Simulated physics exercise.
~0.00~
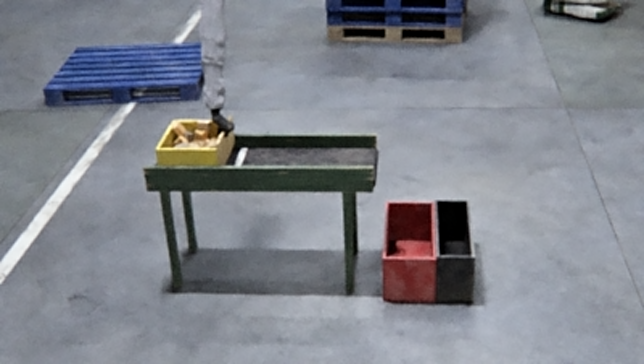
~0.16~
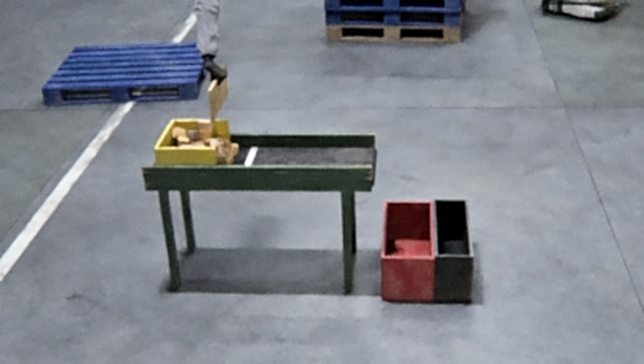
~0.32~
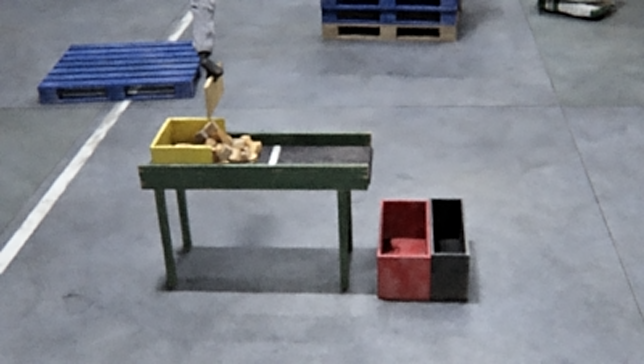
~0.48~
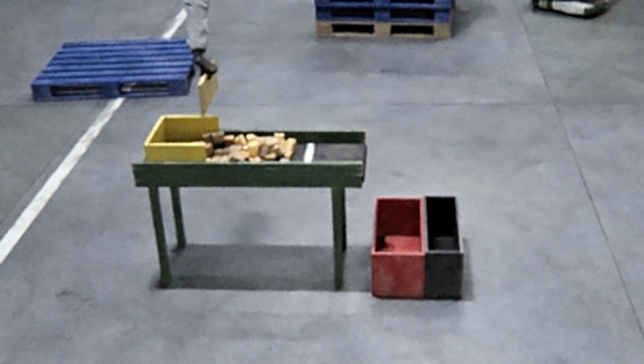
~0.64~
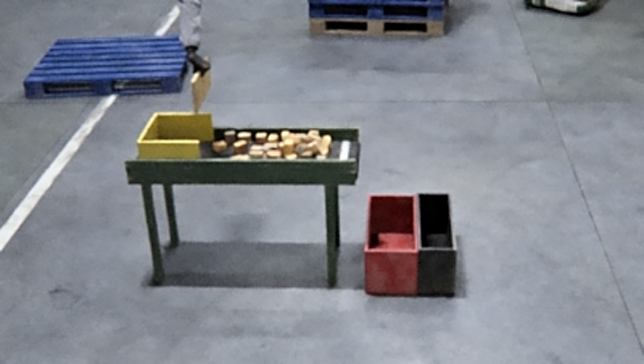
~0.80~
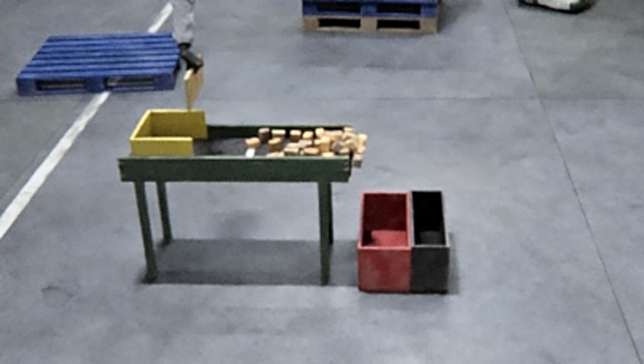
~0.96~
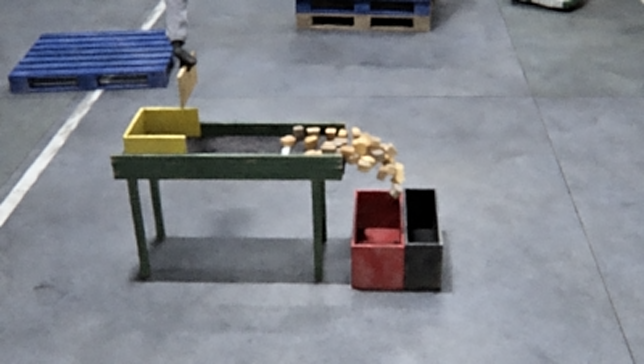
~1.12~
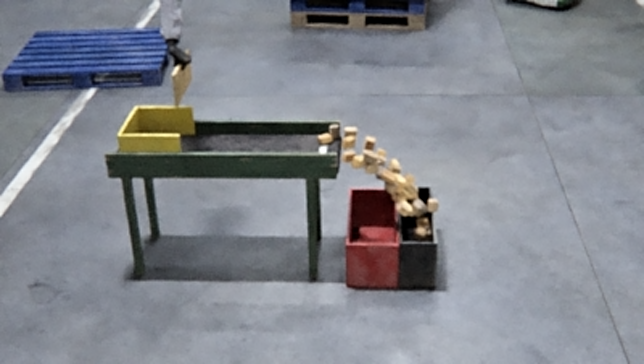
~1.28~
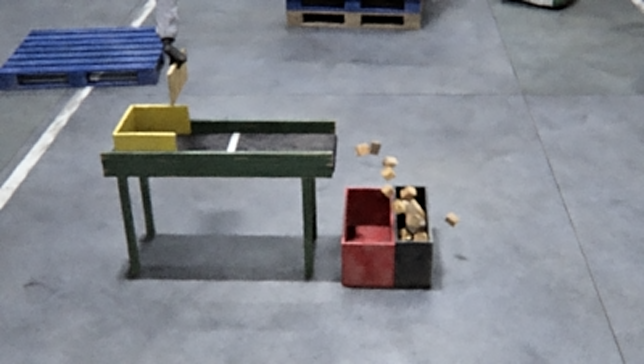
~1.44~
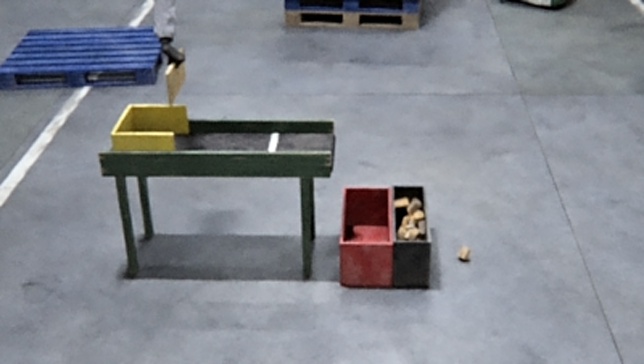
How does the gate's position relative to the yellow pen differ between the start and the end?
At the start the gate is down at the right side of the yellow pen, closing it off. At the end it is held up above the pen by the arm, leaving that side open.
